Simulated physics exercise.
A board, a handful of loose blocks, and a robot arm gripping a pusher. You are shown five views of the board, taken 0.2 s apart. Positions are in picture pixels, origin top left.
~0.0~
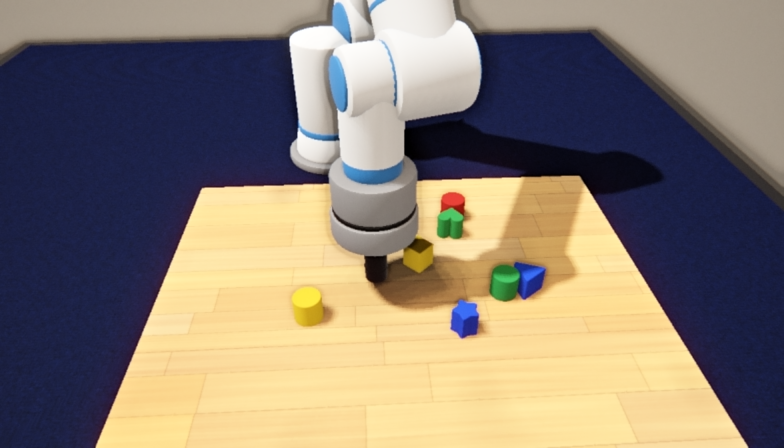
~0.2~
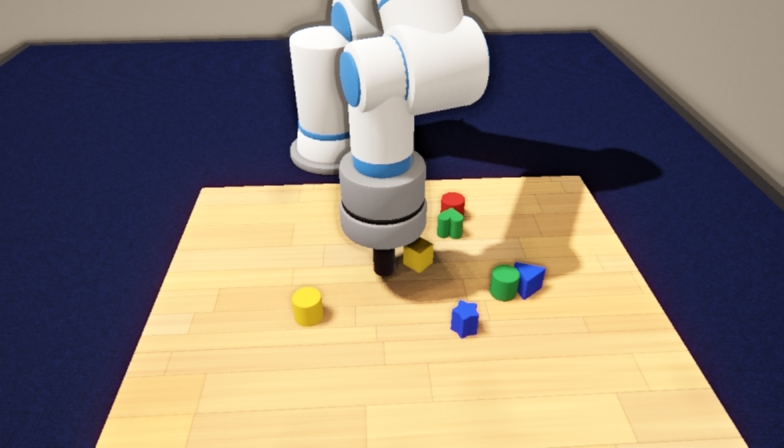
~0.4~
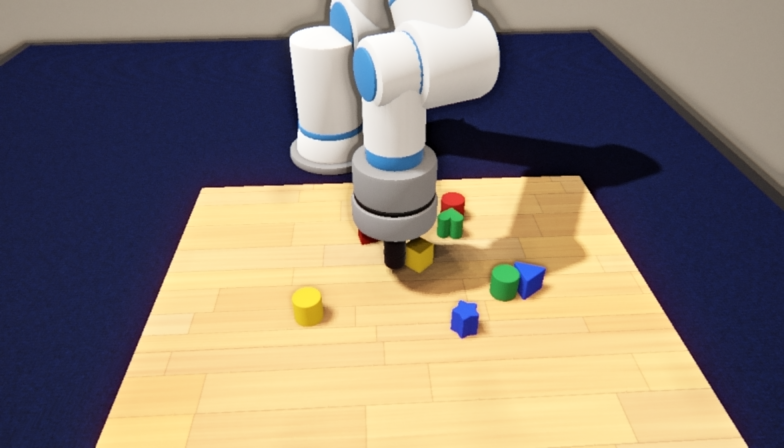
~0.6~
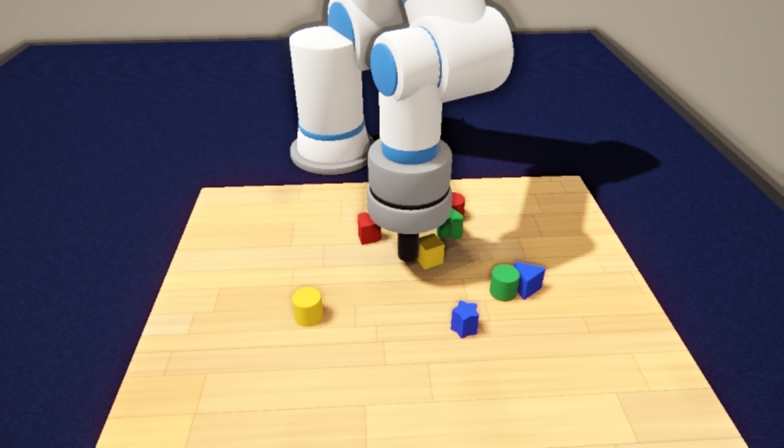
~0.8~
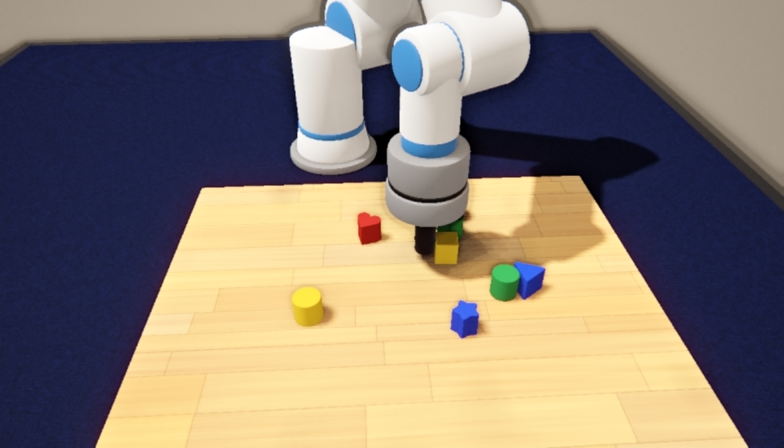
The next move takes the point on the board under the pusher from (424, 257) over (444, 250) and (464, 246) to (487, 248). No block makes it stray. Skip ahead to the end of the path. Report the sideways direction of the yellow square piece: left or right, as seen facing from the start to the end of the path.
It gets pushed right.
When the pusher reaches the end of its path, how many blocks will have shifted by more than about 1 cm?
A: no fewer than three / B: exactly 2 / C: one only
C (one only)
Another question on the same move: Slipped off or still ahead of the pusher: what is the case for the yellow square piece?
As far as I can tell, the yellow square piece is still leading the way in front of the pusher.
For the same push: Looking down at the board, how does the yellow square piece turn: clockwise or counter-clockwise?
Seen from above, its turn is clockwise.
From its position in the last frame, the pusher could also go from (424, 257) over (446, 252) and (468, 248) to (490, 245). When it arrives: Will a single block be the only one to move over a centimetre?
Yes - that is the case.
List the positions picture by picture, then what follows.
Lower end of the pusher (376, 277), tops of blocks, yellow square piece (419, 244), green heart block (451, 215), in the first picture.
Pusher (384, 270), blocks as before, in the second picture.
Pusher (395, 263), blocks as before, in the third picture.
Pusher (408, 256), yellow square piece (430, 241), in the fourth picture.
Pusher (425, 250), yellow square piece (447, 238), green heart block hidden, in the fifth picture.
What follows on the original path. Halfway along, pusher (455, 240); yellow square piece (478, 234), turned 45° clockwise.
At the end, pusher (488, 241); yellow square piece (506, 240), turned 60° clockwise; green heart block not moved.
